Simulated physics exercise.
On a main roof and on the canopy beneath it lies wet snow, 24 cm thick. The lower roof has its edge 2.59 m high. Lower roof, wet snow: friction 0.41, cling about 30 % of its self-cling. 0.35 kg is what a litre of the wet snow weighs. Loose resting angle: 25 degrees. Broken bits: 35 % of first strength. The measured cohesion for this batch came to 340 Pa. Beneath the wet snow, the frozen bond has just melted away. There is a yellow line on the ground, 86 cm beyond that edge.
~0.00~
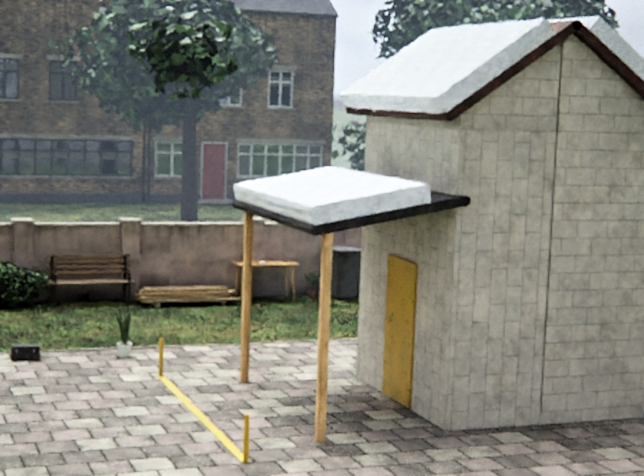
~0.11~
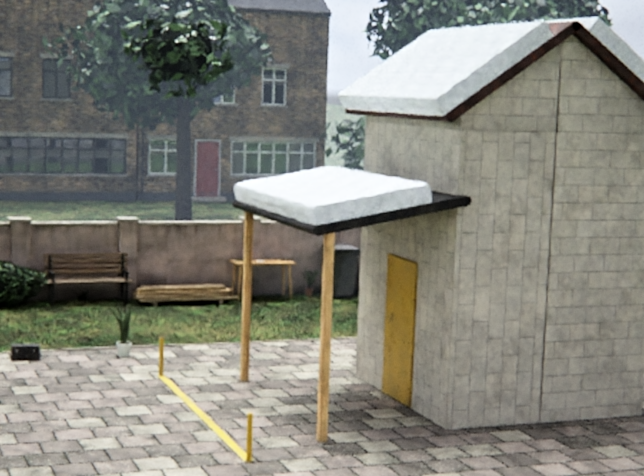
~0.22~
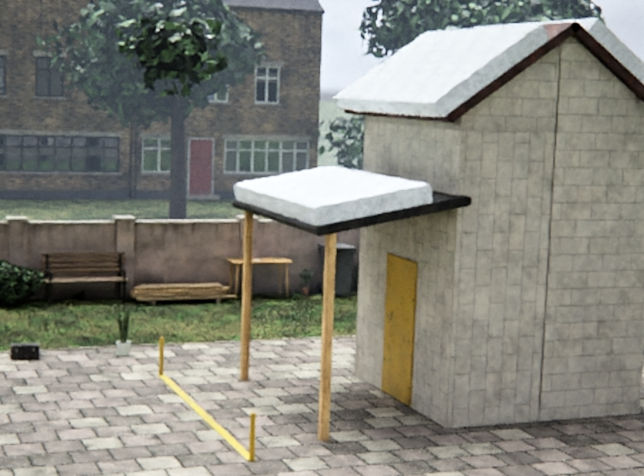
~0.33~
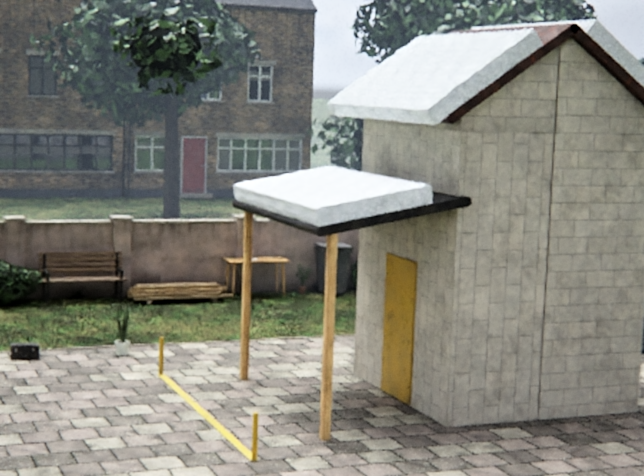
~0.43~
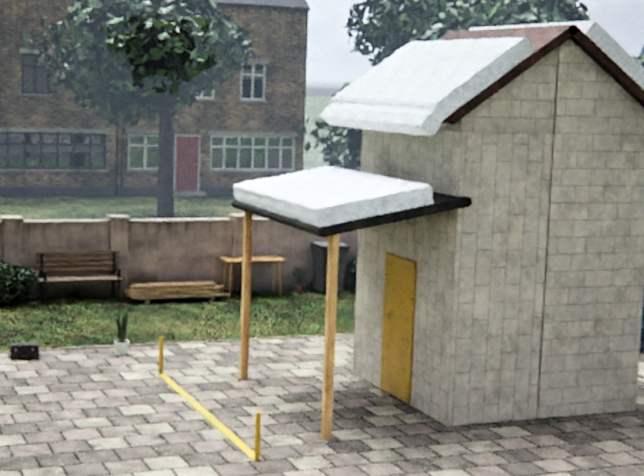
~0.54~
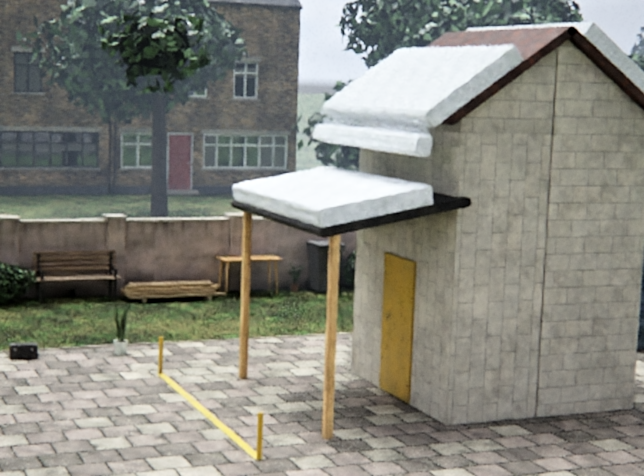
A thick slab of white snow slides slowly down the left slope of the block building's main roof, uncovering reddish roofing near the ridge. It pushes out past the eave above the snow-covered canopy, then cracks, its front section sagging lower than the rest, while the canopy's snow stays in place.
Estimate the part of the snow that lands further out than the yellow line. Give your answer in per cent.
I would say 35 %.
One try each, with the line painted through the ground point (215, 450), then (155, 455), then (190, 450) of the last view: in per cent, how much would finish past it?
First try around 25 per cent, second around 12 per cent, third around 20 per cent.
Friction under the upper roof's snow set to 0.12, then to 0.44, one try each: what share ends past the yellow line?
Respectively 45 percent and 16 percent.
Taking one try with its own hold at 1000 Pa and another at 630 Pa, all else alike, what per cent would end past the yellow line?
Respectively, close to 5 % and close to 18 %.
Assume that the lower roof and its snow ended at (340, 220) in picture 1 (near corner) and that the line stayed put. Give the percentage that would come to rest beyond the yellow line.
40 %.
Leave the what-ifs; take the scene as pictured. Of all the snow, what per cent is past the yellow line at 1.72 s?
I'd put it at close to 5 in a hundred.
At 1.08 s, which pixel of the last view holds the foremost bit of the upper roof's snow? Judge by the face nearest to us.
(342, 198) or thereabouts.
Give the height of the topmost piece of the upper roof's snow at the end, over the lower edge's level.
About 0.6 m.
After 1.08 s, none is below the lower edge and 0 % is past the line.
After 1.72 s, 24 % is below the lower edge and 5 % is past the line.
After 2.36 s, 50 % is below the lower edge and 35 % is past the line.
After 3.00 s, 50 % is below the lower edge and 35 % is past the line.
After 3.40 s, 50 % is below the lower edge and 35 % is past the line.
